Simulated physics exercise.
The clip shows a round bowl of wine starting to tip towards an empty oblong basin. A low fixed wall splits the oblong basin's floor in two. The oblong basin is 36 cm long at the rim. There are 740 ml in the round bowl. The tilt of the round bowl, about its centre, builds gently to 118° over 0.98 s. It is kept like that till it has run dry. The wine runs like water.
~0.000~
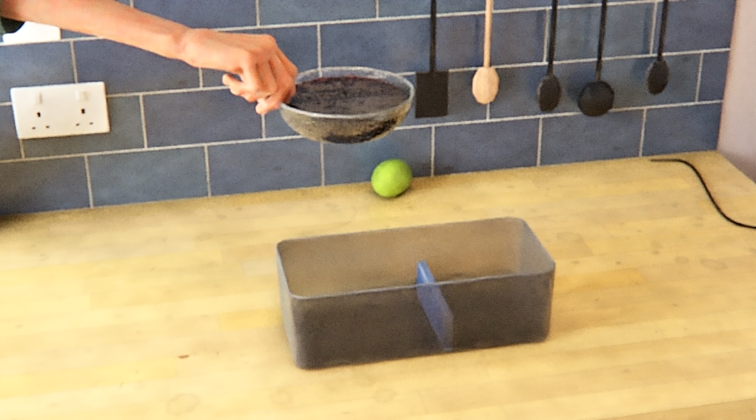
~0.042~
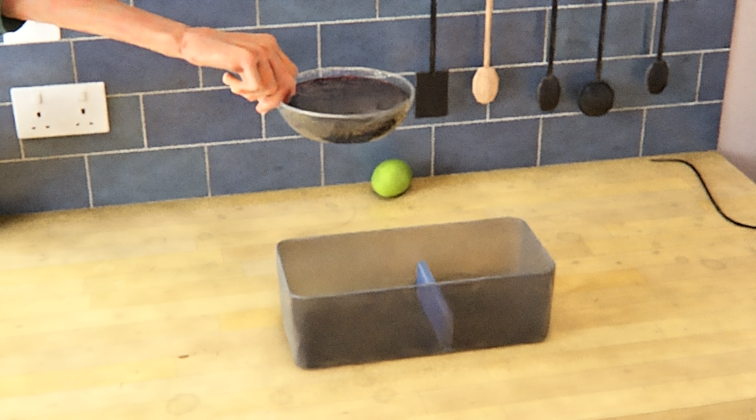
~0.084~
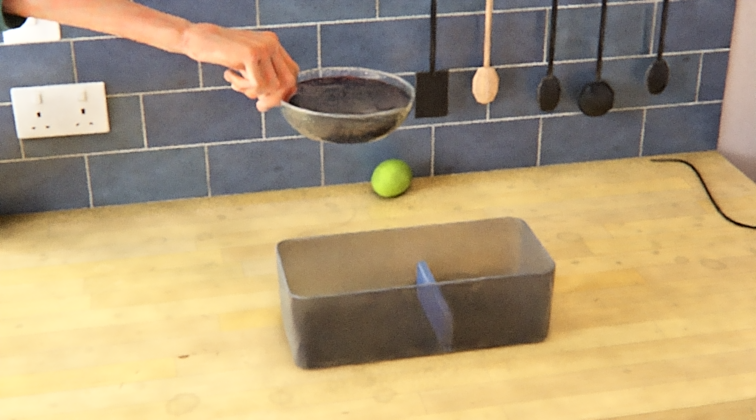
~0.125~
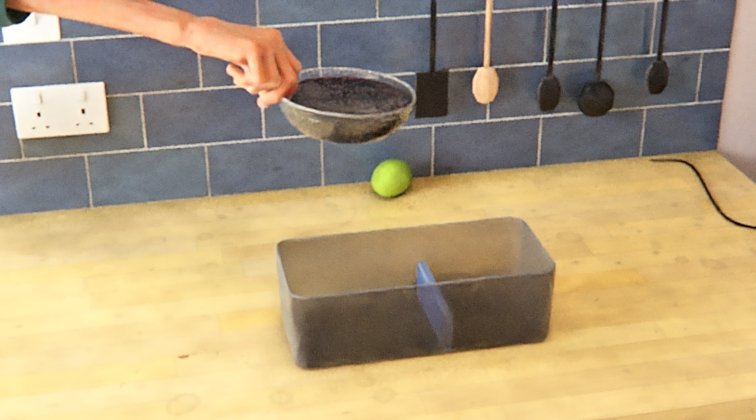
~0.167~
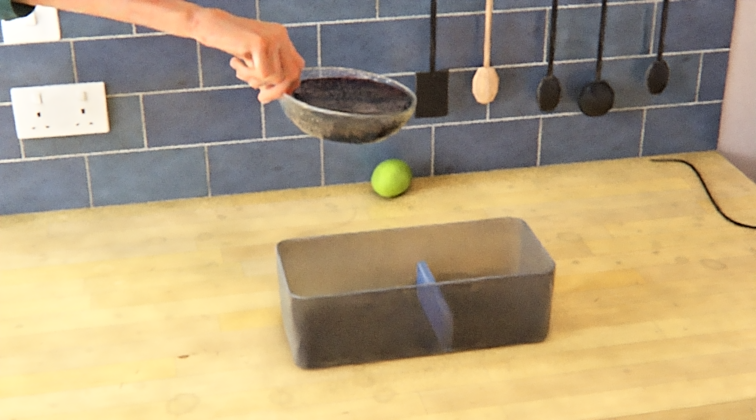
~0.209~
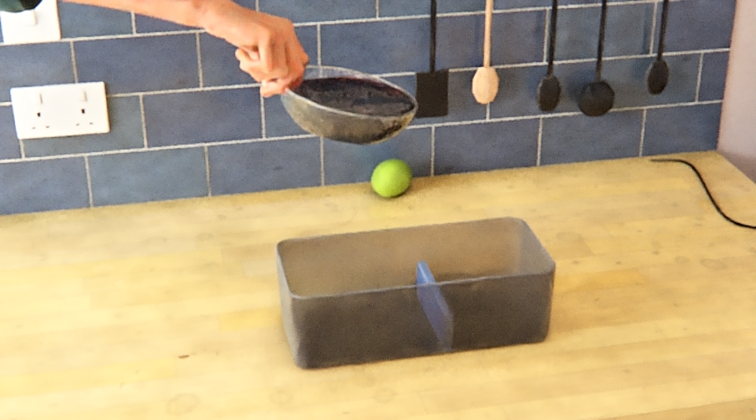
The footage shows a hand holding a round bowl of dark liquid above an oblong basin with a blue divider on a wooden counter, then gradually tilting the bowl slightly to the right while a green lime sits still behind.
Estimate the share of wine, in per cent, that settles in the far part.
About 78 per cent.
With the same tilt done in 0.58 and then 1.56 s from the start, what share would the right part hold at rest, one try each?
In turn about 60 and 85 per cent.
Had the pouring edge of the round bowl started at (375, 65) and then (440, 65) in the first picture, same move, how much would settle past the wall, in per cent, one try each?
First 50, then 80 per cent.
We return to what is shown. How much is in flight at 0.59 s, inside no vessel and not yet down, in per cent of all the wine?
Near 62 in a hundred.
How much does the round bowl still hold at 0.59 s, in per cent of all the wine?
Some 12 per cent.
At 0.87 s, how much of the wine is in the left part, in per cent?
About 18 per cent.
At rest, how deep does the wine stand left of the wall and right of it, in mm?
Some 4 mm on the left and 28 mm on the right.
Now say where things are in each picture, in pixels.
Tilt 0°; pouring edge (412, 87); surface from (278, 101) to (408, 91); the oblong basin's rim runs from (283, 270) to (539, 243); the wall's top is at (434, 287), in the first picture.
Tilt 1°; pouring edge (412, 88); surface from (278, 101) to (408, 91), in the second picture.
Tilt 2°; pouring edge (413, 89); surface from (278, 100) to (409, 93), in the third picture.
Tilt 5°; pouring edge (413, 92); surface from (280, 98) to (409, 94), in the fourth picture.
Tilt 8°; pouring edge (414, 96); surface from (281, 97) to (410, 96), in the fifth picture.
Tilt 13°; pouring edge (414, 102); surface from (283, 96) to (412, 96), in the sixth picture.
By 0.59 s the tilt is 78° and 12 per cent is still to pour, 1 is left of the wall and 25 right of it.
By 0.87 s the tilt is 114° and 0 per cent is still to pour, 19 is left of the wall and 77 right of it.
By 1.16 s the tilt is 118° and 0 per cent is still to pour, 20 is left of the wall and 78 right of it.
By 1.48 s the tilt is 118° and 0 per cent is still to pour, 20 is left of the wall and 78 right of it.
At rest 20 per cent lies left of the wall, 78 right of it and 2 outside.
